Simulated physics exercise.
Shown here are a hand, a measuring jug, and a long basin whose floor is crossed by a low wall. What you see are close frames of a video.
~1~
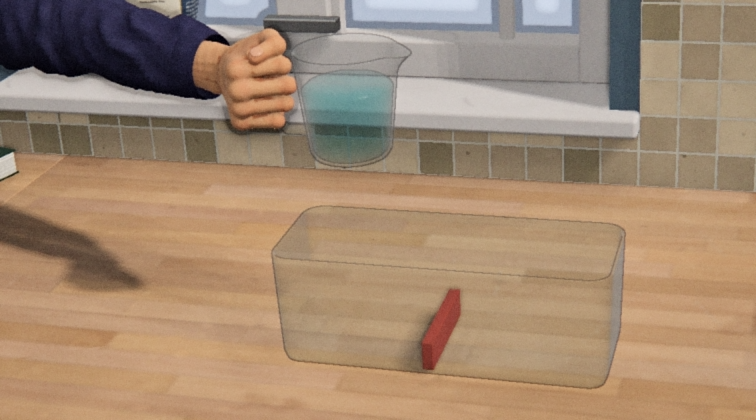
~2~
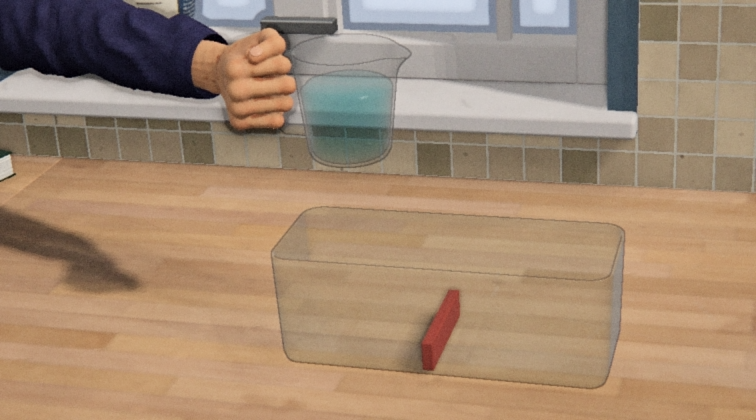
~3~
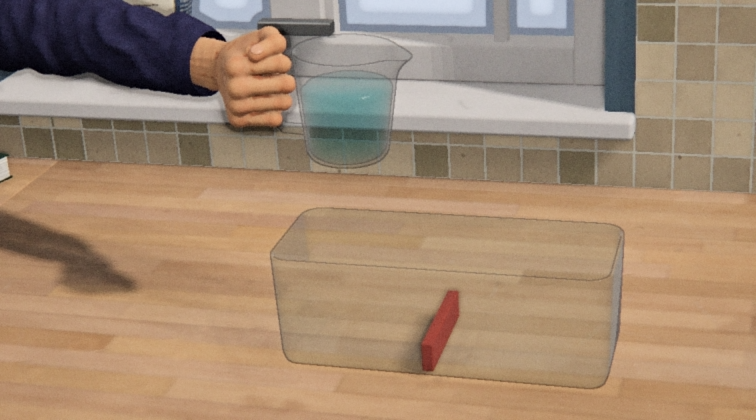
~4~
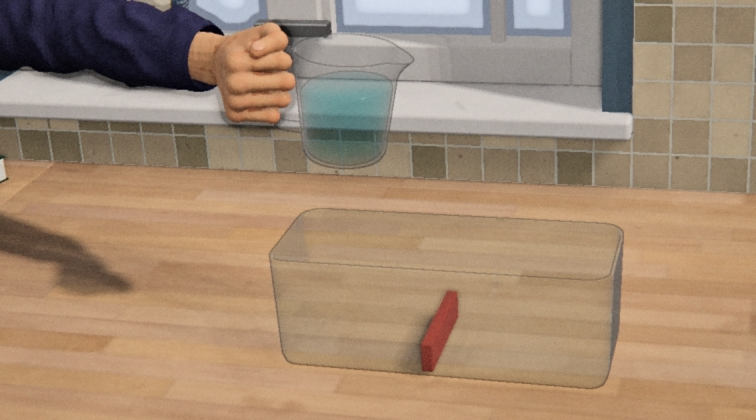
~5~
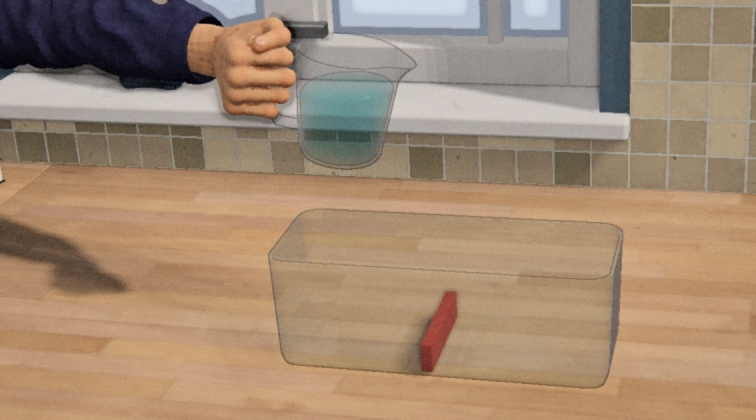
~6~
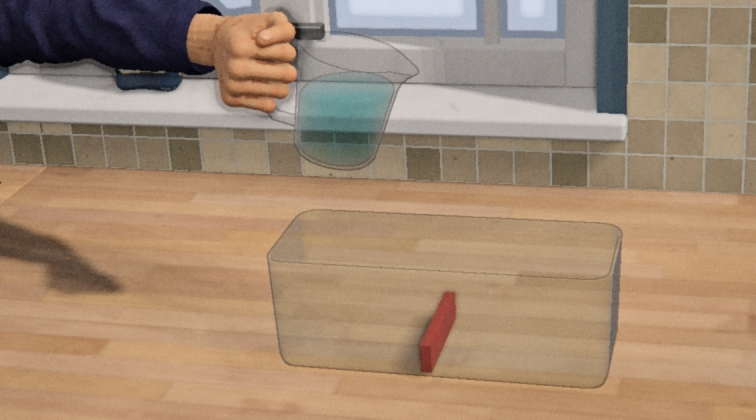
Hand gripping a clear jug of teal liquid, gradually tilting it slightly rightward above a transparent basin with a low red wall.
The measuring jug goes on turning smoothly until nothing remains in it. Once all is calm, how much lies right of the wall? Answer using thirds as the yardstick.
Over two thirds of it.
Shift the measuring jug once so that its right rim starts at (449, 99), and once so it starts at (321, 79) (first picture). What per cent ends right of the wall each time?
One after the other: 90 %, 10 %.
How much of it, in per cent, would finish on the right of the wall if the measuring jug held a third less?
Some 85 parts in a hundred, give or take.
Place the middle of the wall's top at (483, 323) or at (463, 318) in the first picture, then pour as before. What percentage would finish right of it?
Try 1: Some 40 %; try 2: 70 %.
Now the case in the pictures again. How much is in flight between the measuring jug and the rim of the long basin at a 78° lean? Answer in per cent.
Near 20 in a hundred.
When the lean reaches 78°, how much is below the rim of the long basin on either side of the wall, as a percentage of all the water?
On the left near 0 in a hundred, on the right near 5 in a hundred.
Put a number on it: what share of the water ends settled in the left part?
Around 10 percent.
A moment on, the measuring jug is tipped on its side and 78 per cent is still to pour, 0 is left of the wall and 3 right of it.
Next, the measuring jug is tipped right over and 10 per cent is still to pour, 4 is left of the wall and 71 right of it.
Then the measuring jug is tipped right over and 0 per cent is still to pour, 12 is left of the wall and 87 right of it.
Later the measuring jug is tipped right over and 0 per cent is still to pour, 12 is left of the wall and 87 right of it.
In the end 12 per cent lies left of the wall, 87 right of it and 1 outside.
